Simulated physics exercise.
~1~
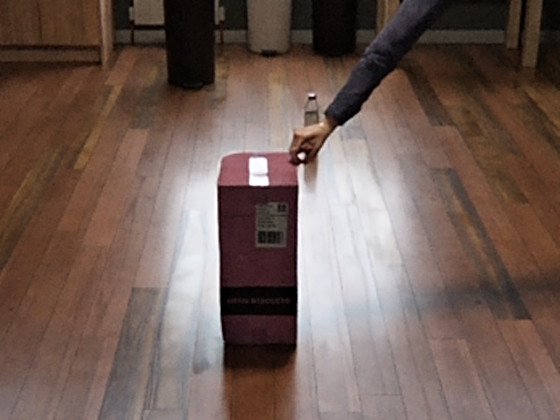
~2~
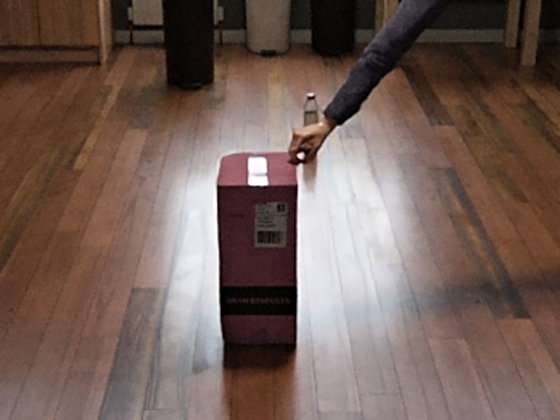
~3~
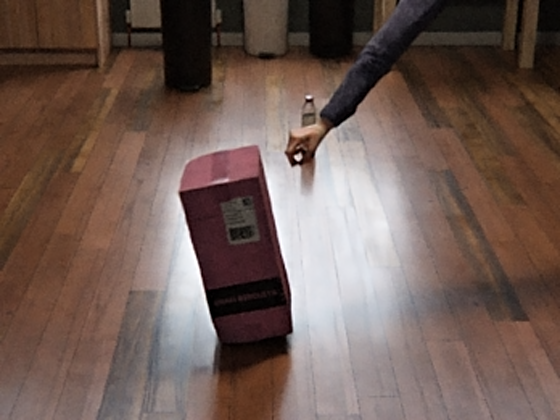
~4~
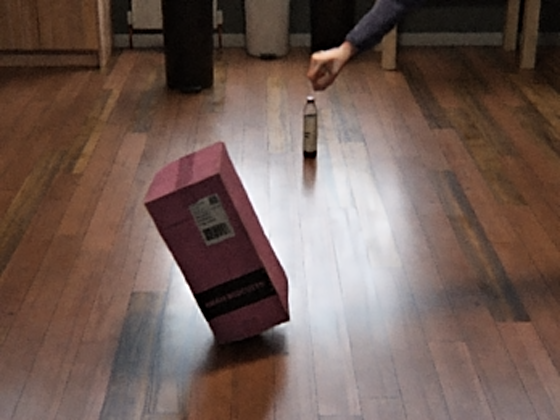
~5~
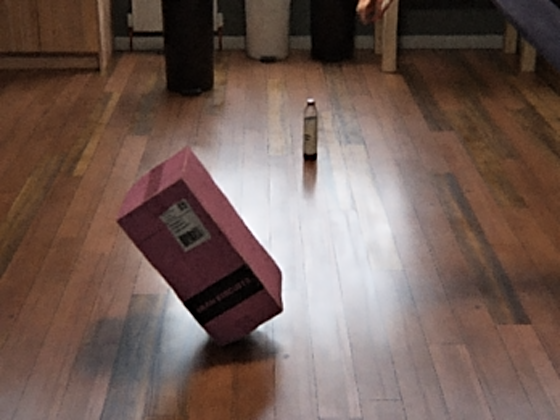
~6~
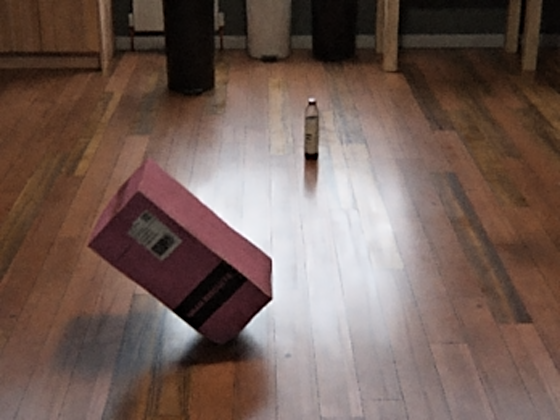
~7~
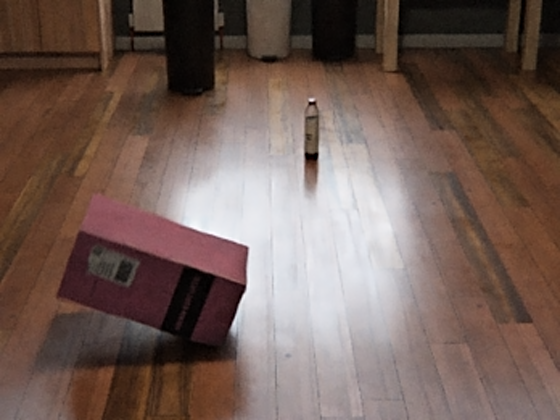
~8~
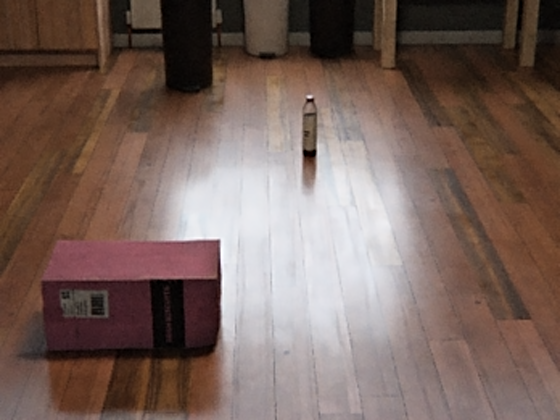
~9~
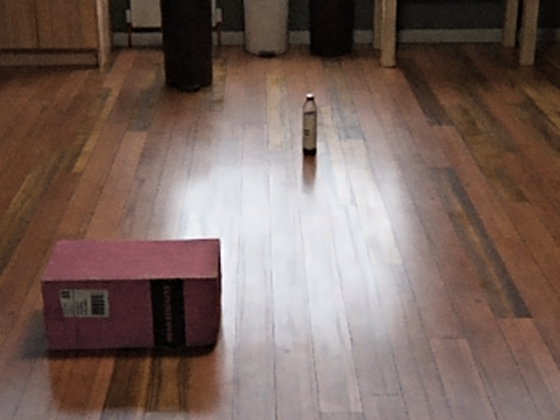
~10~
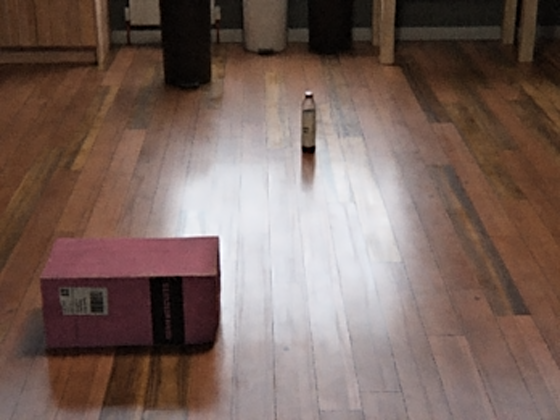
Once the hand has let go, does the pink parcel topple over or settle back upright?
The pink parcel topples over to the left and ends up lying on its side on the floor.
